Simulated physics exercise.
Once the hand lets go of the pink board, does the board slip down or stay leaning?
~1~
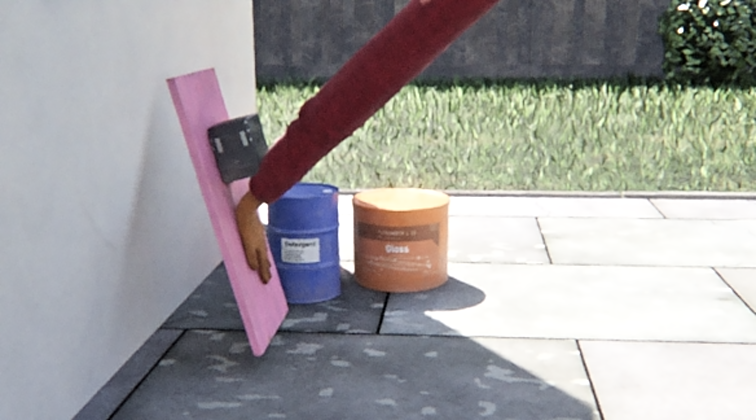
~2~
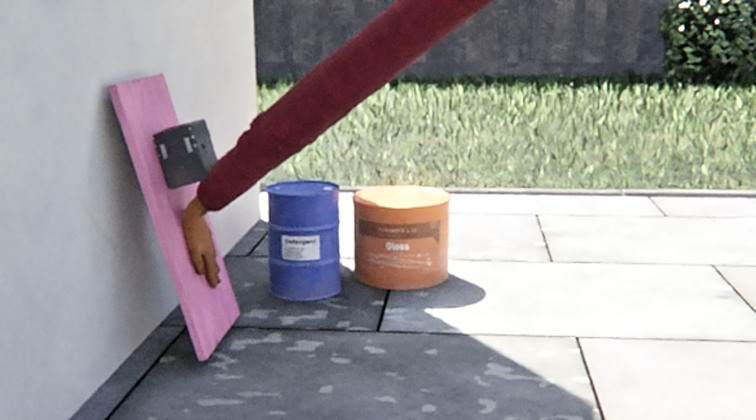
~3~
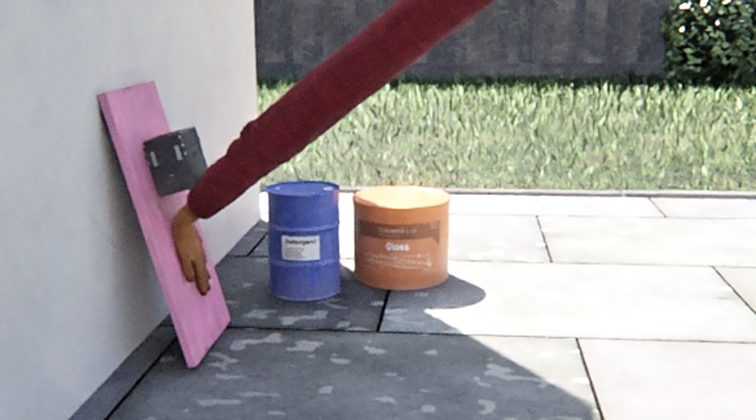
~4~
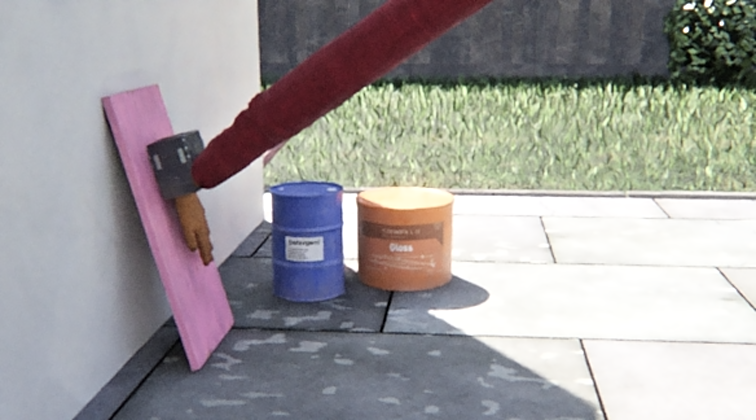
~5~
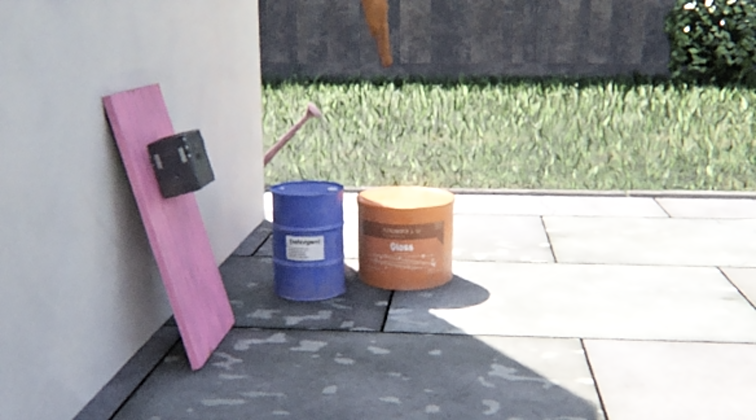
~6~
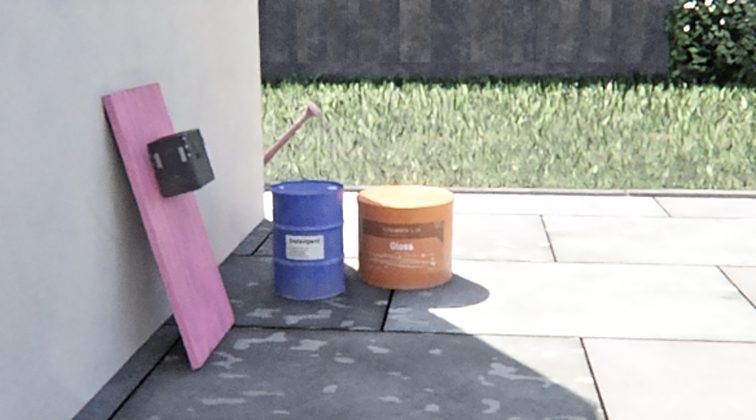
The pink board stays leaning by the wall after the hand lets go and leaves.
At the start, a hand in a dark red sleeve holds a tilted pink board with a dark box on its face, beside a pale wall on a paved floor. A blue canister and an orange pail stand nearby, with grass behind them. The hand moves the board to the left until it leans close against the wall. It then lets go and draws back, rising up and out of view. The board stays leaning with the box still on it, and the canister and pail remain in their places.
